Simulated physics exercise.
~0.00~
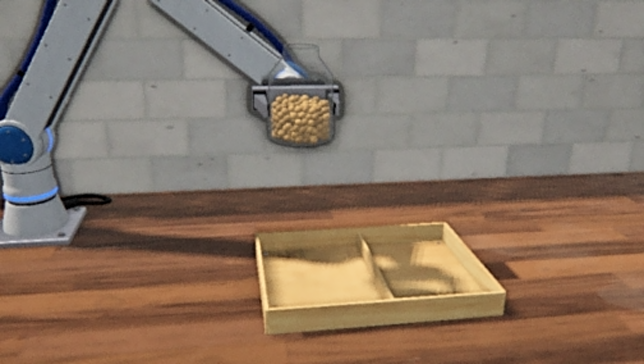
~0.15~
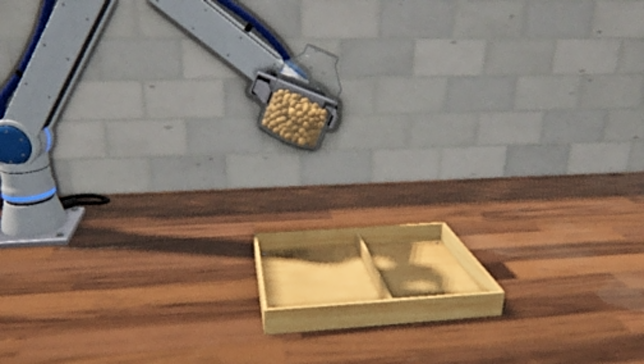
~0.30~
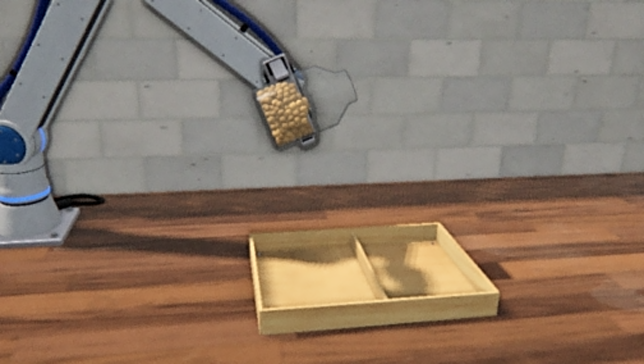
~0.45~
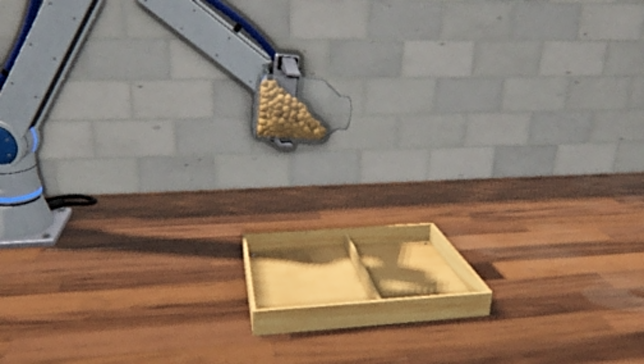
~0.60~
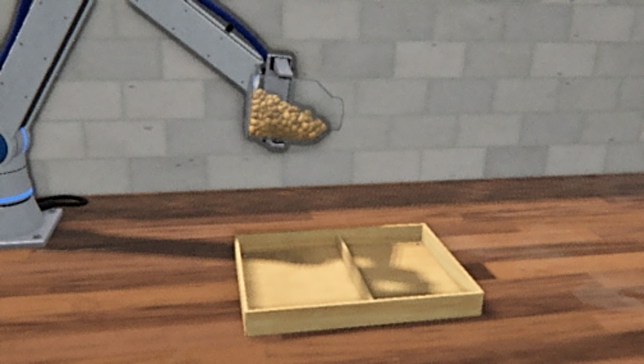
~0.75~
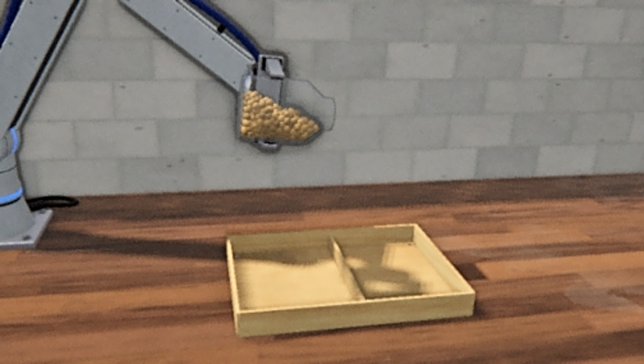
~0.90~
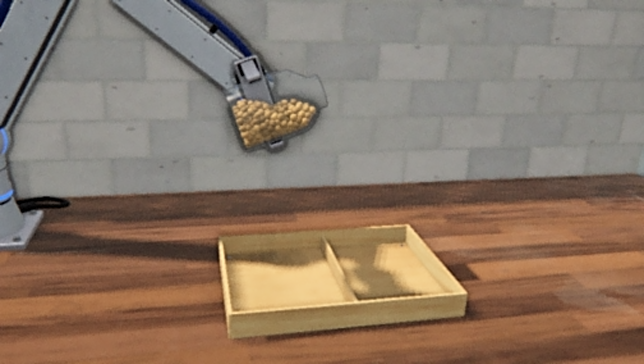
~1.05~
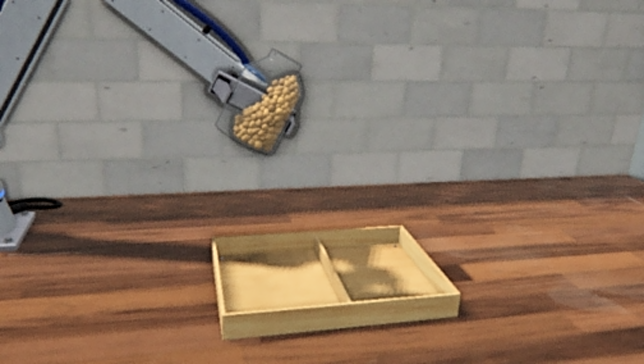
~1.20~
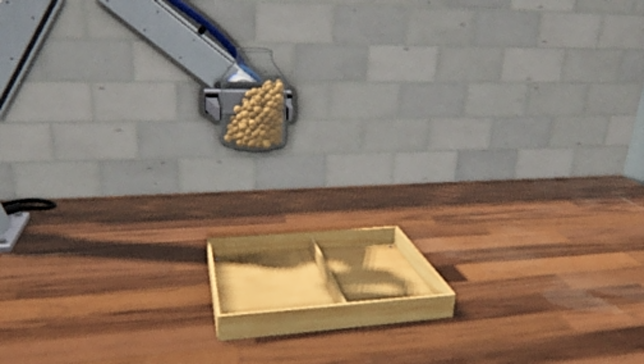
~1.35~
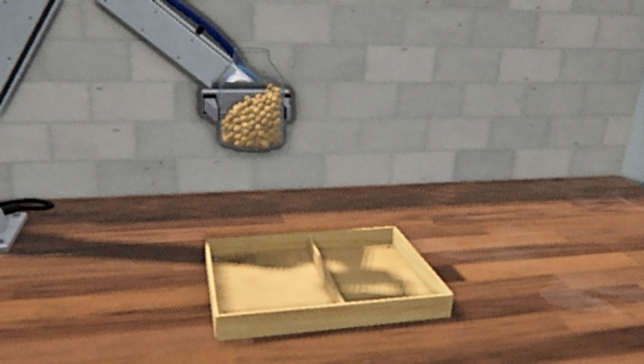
Above a wooden table, a robot arm tips a jar of chickpeas sideways, then rights it unspilled.
